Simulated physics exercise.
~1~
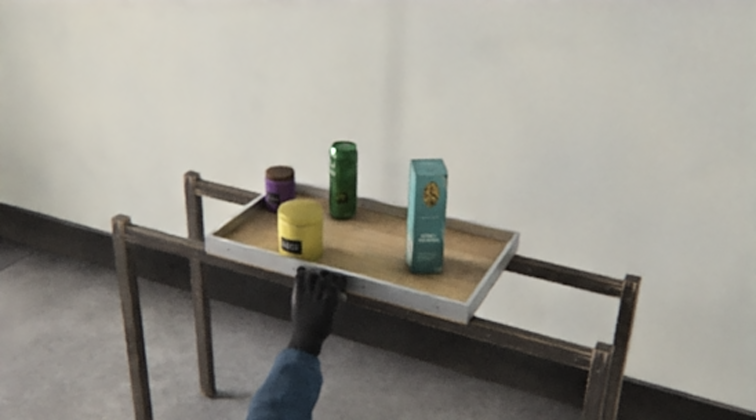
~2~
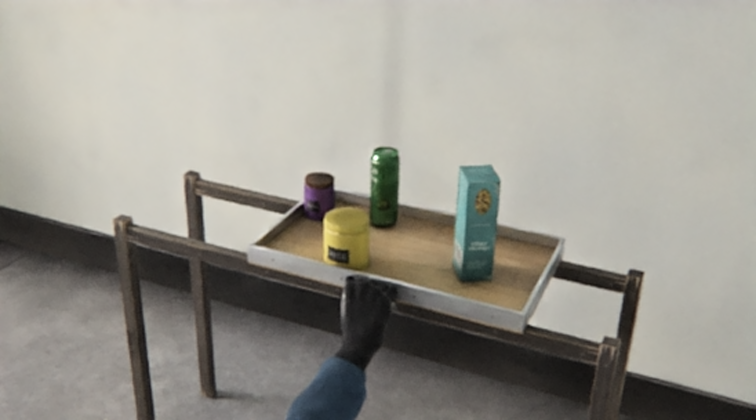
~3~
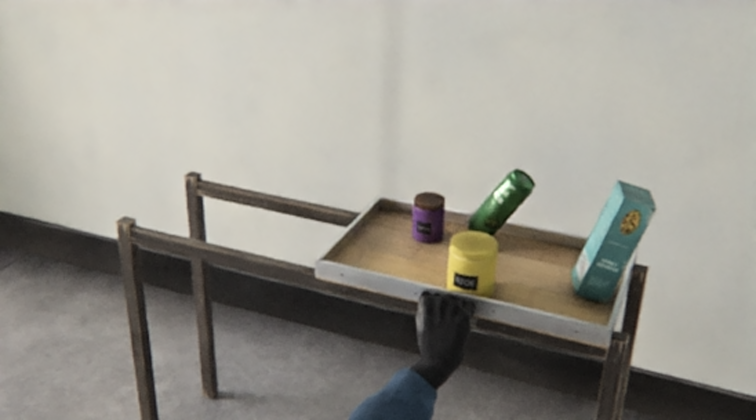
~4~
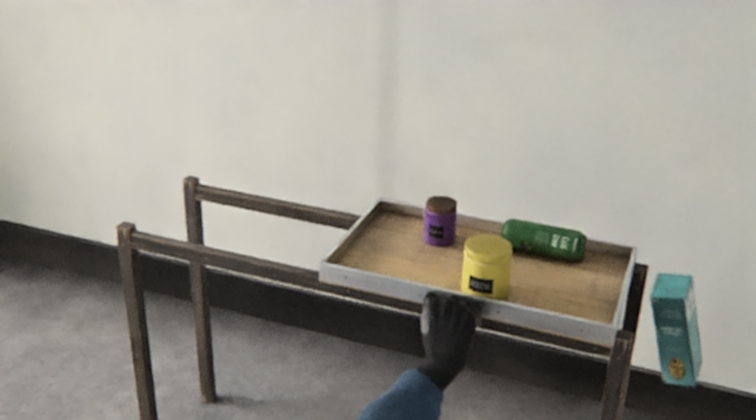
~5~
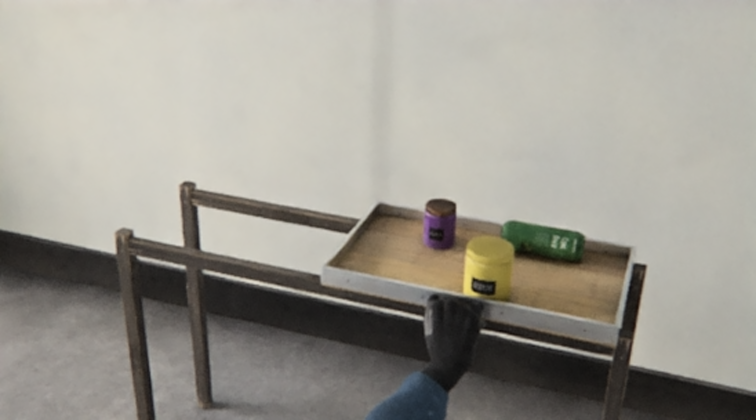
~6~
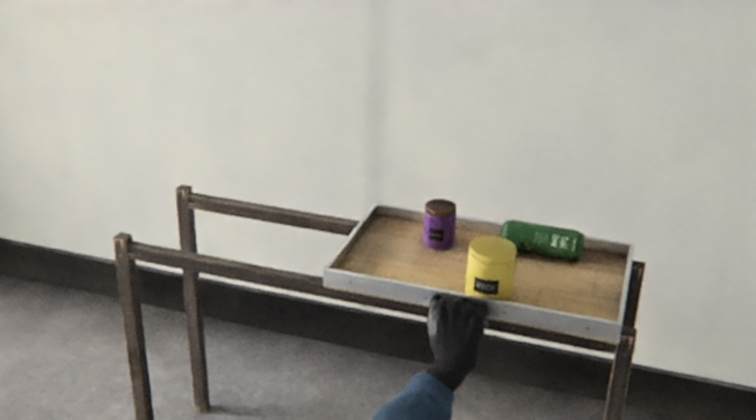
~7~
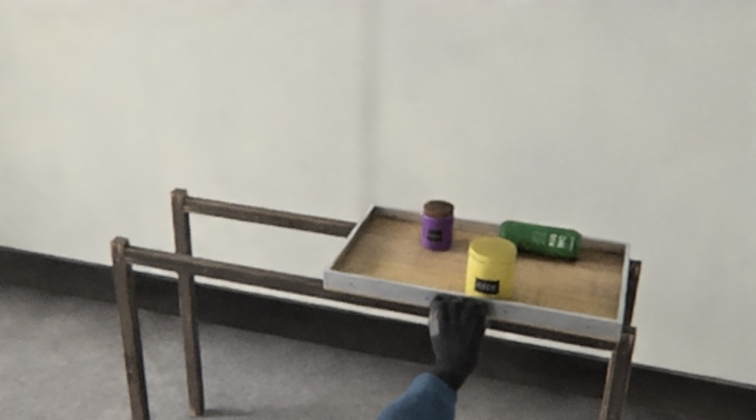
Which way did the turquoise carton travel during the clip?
It travelled to the right, riding along with the tray and then tumbling off its right end.
